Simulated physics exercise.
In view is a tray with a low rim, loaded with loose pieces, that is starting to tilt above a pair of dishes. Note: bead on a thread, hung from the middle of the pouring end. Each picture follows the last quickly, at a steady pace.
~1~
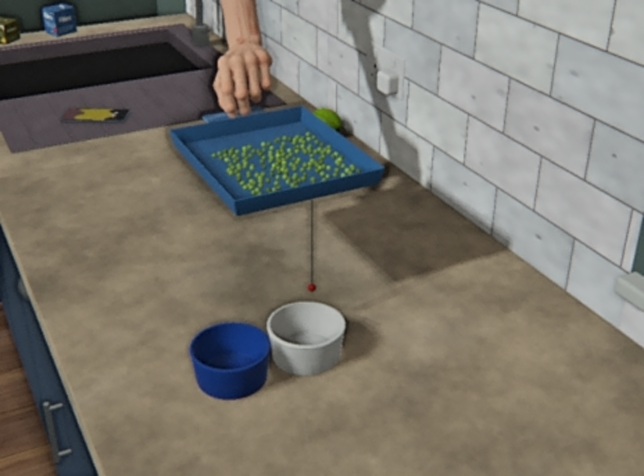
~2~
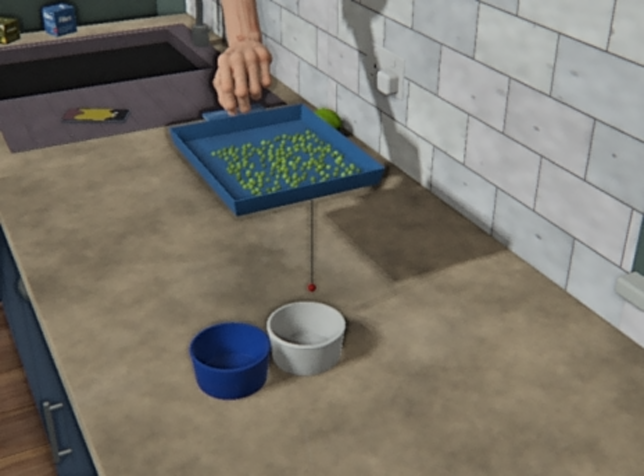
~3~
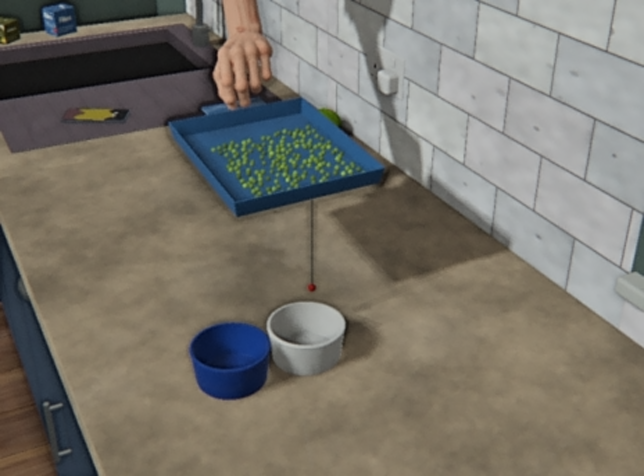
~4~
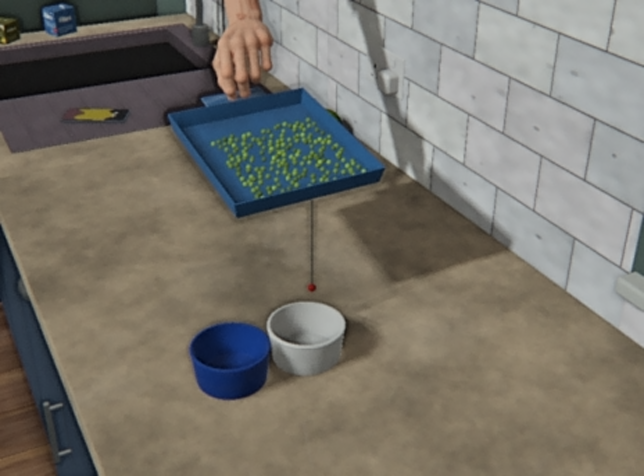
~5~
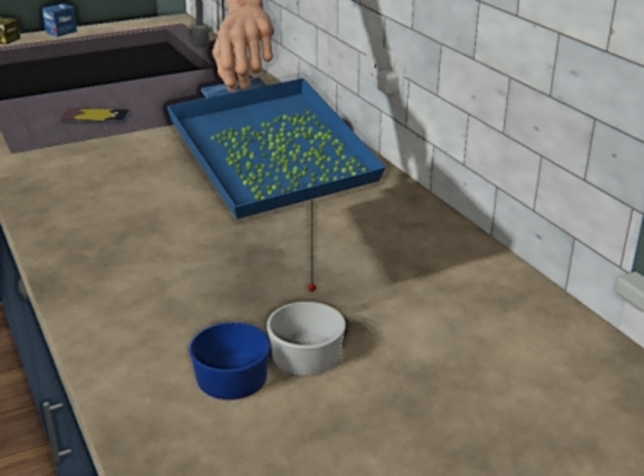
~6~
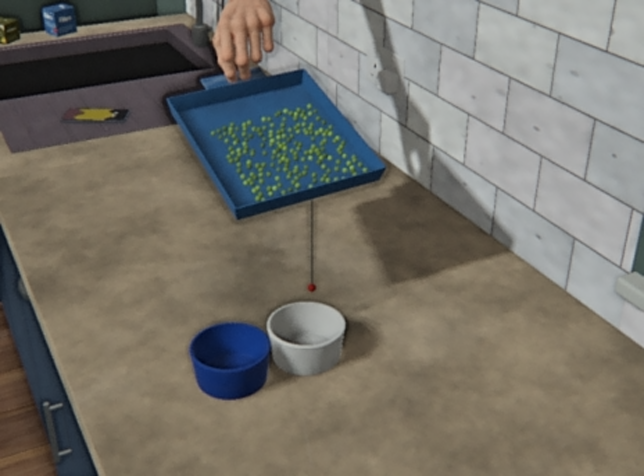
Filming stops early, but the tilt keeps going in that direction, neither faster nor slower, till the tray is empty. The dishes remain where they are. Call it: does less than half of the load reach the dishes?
No.
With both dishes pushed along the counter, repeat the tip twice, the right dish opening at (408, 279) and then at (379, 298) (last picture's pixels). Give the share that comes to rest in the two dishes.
0 and 40 in a hundred.
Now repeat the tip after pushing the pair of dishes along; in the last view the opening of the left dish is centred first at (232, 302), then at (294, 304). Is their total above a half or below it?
Try 1: A minority of it. Try 2: A minority of it.
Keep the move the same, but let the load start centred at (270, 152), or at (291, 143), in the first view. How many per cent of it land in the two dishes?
It would be roughly 80 per cent for the first and roughly 80 per cent for the second.
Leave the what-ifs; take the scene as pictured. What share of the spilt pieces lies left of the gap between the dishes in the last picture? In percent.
I'd guess close to 40 %.
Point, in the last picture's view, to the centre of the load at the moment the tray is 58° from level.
Load centre: Approx. (298, 189).
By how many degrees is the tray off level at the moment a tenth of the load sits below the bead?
At roughly 105°.
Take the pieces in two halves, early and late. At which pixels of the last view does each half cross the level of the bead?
Around (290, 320), followed by around (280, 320).
Just after the last frame, tray tipped steeply; every one on the tray.
A moment on, tray tipped right over; almost all on the tray; just a few outside both; about a tenth in the air.
Further on, tray tipped past a quarter turn; roughly a quarter in the left dish; roughly half in the right dish; roughly a quarter outside both.
When it is over, tray tipped past a quarter turn; roughly a quarter in the left dish; roughly half in the right dish; roughly a quarter outside both.
